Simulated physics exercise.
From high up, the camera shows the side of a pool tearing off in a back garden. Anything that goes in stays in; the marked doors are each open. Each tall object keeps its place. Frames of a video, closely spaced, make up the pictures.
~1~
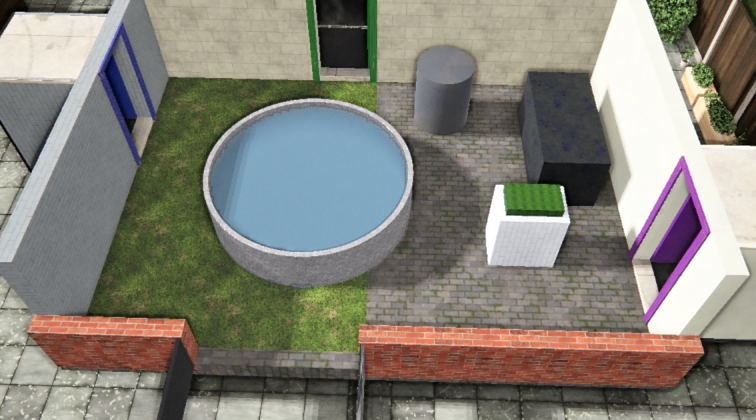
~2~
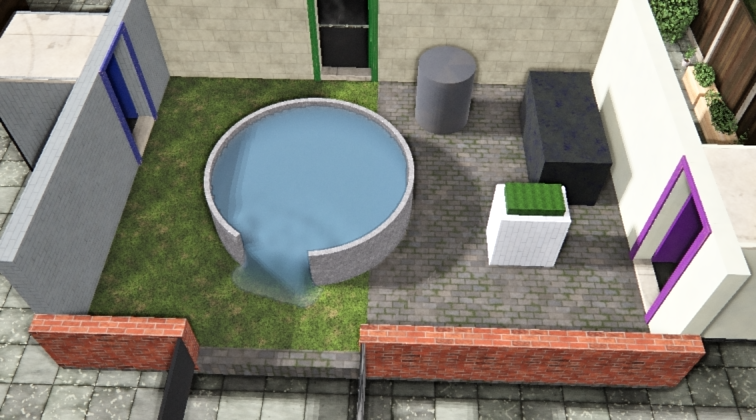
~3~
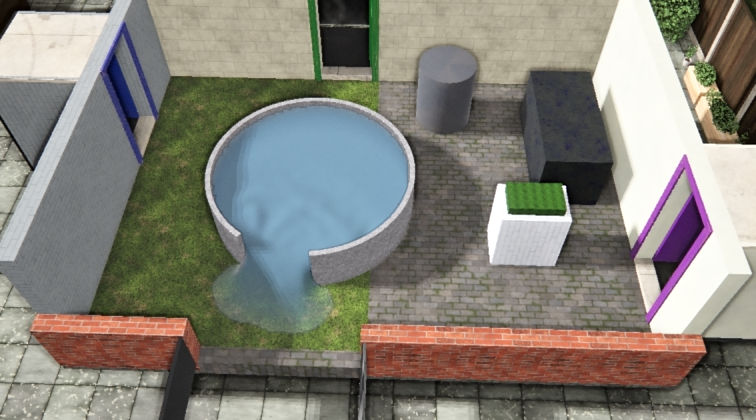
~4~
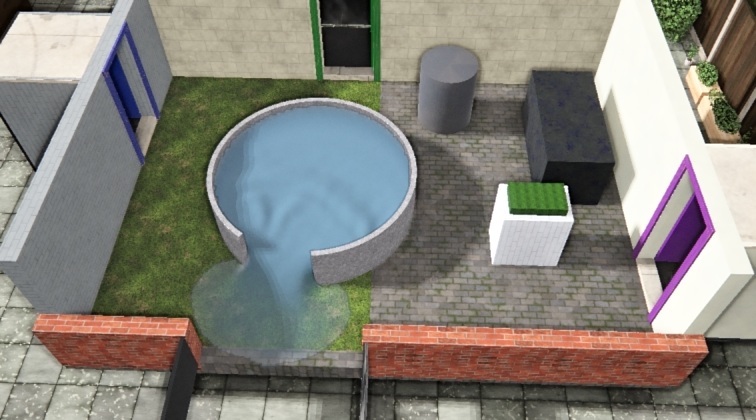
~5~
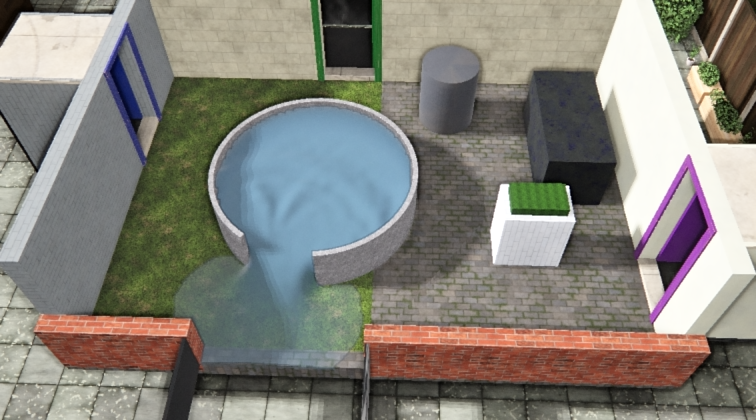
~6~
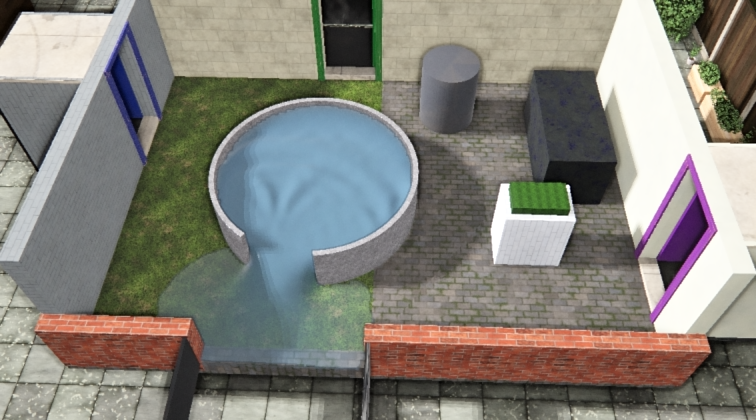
A walled back garden, half grass and half grey paving, is seen from high above. A round grey-walled pool of blue water sits left of centre, with a blue-framed door at left, a green-framed one behind, a purple one at right, and low brick walls in front. The pool's front side opens and water pours through the gap, spreading over the grass to the front opening, while the view barely shifts.
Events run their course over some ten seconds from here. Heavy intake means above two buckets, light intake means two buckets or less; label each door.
Labels: Green door: Light, blue door: Light, purple door: Light.
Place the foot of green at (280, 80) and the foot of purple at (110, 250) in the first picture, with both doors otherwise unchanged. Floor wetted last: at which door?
That would be the green door.
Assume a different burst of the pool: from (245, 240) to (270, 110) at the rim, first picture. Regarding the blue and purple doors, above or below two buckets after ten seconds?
Result - blue: Clears the line; purple: Clears the line.
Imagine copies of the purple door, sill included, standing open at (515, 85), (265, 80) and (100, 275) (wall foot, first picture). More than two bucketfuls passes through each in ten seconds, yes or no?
Going door by door: The first remains below the limit, the second remains below the limit, the third runs past the limit.
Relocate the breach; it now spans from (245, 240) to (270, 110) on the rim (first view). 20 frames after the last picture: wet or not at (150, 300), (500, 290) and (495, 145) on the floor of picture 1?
In turn: Swamped, untouched, untouched.
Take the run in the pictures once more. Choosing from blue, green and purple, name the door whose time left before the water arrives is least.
It would be the blue one.
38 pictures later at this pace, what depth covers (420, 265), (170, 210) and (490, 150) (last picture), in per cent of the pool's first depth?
About 2, 12 and 0 per cent.
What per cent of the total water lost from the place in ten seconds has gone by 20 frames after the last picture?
It comes to around 55 per cent.
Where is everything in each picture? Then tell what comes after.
In the first picture, still water in the round pool at (309, 174).
In the second picture, the front is at (310, 300), out from the gap at (276, 268).
In the third picture, water pours out at (277, 270) and has run to a hidden place.
In the fourth picture, the front is at a hidden place, out from the gap at (279, 270).
In the fifth picture, the front is at a hidden place, out from the gap at (280, 270).
In the sixth picture, water pours out at (281, 270) and has run to a hidden place.
A moment on, water covers 15 % of the floor; the green door not reached, the blue door not reached, the purple door not reached.
Next, water covers 20 % of the floor; the green door not reached, the blue door not reached, the purple door not reached.
Then, water covers 25 % of the floor; the green door not reached, the blue door not reached, the purple door not reached.
Later, water covers 40 % of the floor; the green door not reached, the blue door wet at the sill, nothing in, the purple door not reached.
In the end, water covers 50 % of the floor; the green door wet at the sill, nothing in, the blue door wet at the sill, nothing in, the purple door not reached.
